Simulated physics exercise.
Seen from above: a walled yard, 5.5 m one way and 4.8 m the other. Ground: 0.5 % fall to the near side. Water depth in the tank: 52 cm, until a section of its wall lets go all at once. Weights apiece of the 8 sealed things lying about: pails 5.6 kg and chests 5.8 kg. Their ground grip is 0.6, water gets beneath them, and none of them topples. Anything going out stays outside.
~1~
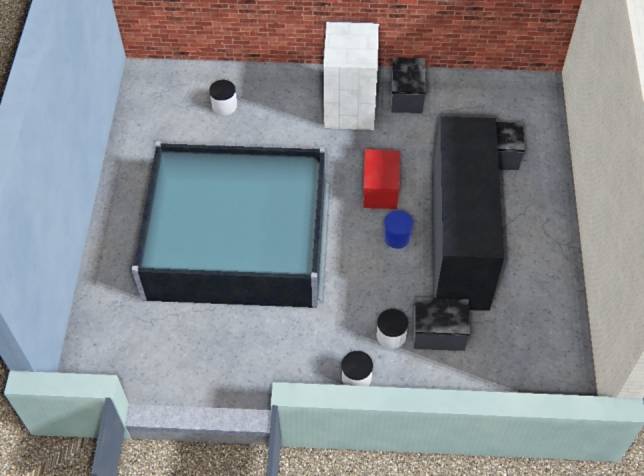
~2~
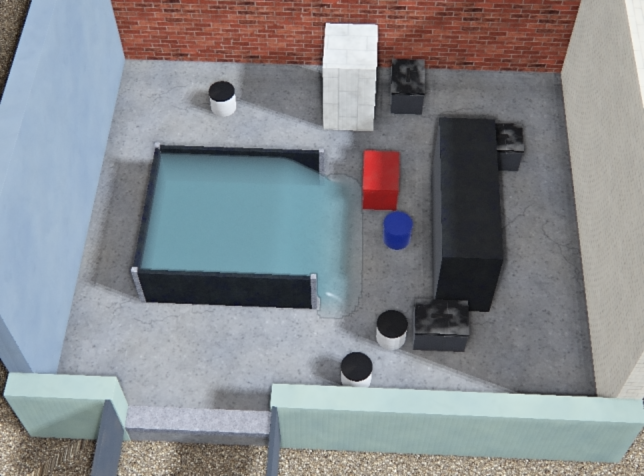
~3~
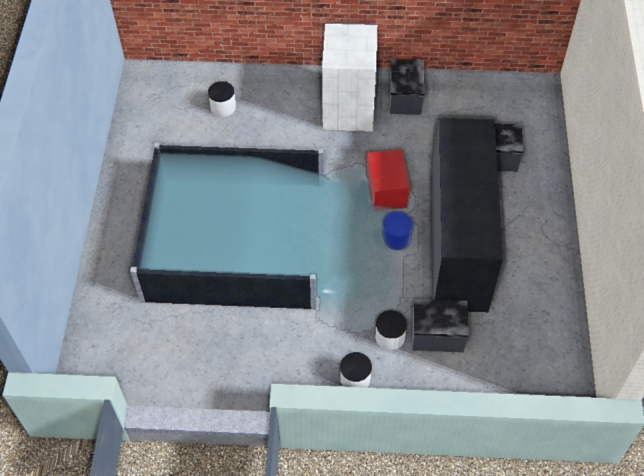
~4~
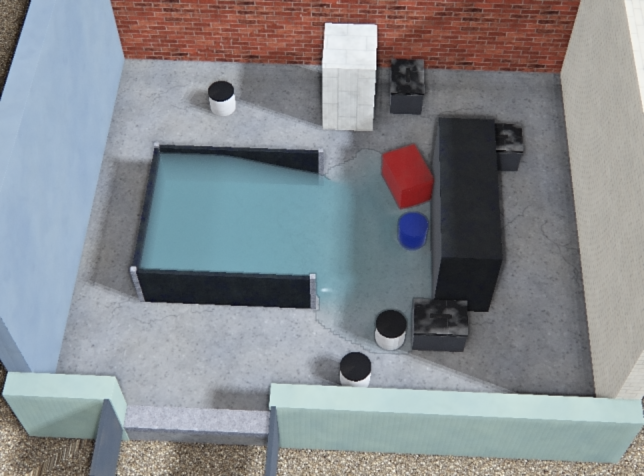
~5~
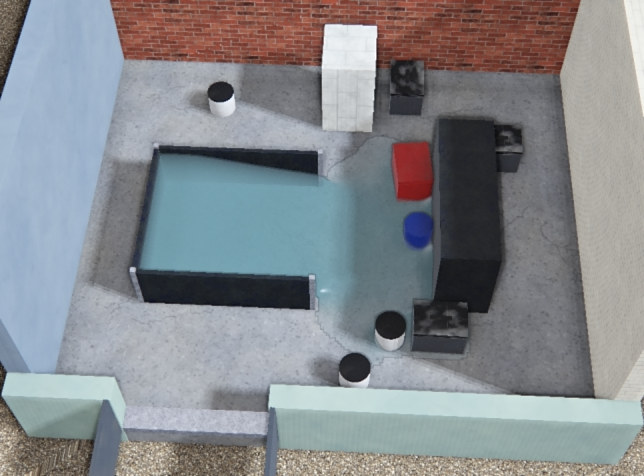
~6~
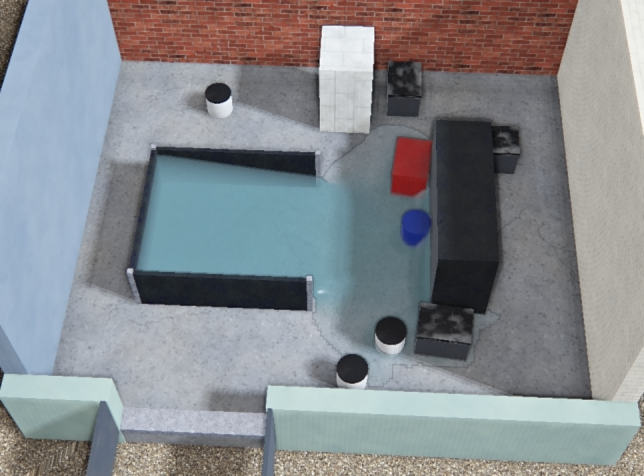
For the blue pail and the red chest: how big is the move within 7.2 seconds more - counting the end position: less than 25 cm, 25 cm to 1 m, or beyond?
Final positions: The blue pail lands far from its start, the red chest lands far from its start.
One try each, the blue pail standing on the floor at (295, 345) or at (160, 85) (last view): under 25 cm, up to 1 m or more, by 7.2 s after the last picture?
Try one: It hardly moves. Try two: It hardly moves.
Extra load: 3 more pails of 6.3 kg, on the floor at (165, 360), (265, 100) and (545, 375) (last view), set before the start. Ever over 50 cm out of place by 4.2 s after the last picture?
Taking them in order: Not far enough, not far enough and far enough.
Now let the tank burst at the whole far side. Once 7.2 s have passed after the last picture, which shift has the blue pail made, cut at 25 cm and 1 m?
The blue pail remains in place.
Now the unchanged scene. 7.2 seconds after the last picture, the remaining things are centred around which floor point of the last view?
It works out to somewhere near (391, 176) on the floor.
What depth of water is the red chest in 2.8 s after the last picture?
Depth: About 9 cm.
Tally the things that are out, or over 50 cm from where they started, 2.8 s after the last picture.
Answer: 5.
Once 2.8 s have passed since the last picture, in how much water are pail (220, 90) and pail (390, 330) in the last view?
I'd estimate 4 cm for the first and 5 cm for the second.
Then, 0.9 s after the last picture the blue pail is near (399, 210), 0.0 m from its start, afloat; the red chest is near (429, 97), 1.2 m from its start, afloat; 0 of 8 are out; 4 afloat.
Then, 2.8 s after the last picture the blue pail is near (381, 181), 0.6 m from its start, afloat; the red chest is near (541, 115), 2.1 m from its start, afloat; 0 of 8 are out; 4 afloat.
Then, 4.8 s after the last picture the blue pail is near (389, 119), 1.5 m from its start, aground; the red chest is near (525, 152), 1.7 m from its start, afloat; 0 of 8 are out; 5 afloat.
Then, 7.2 s after the last picture the blue pail is near (328, 142), 1.4 m from its start, aground; the red chest is near (483, 73), 2.0 m from its start, afloat; 0 of 8 are out; 5 afloat.
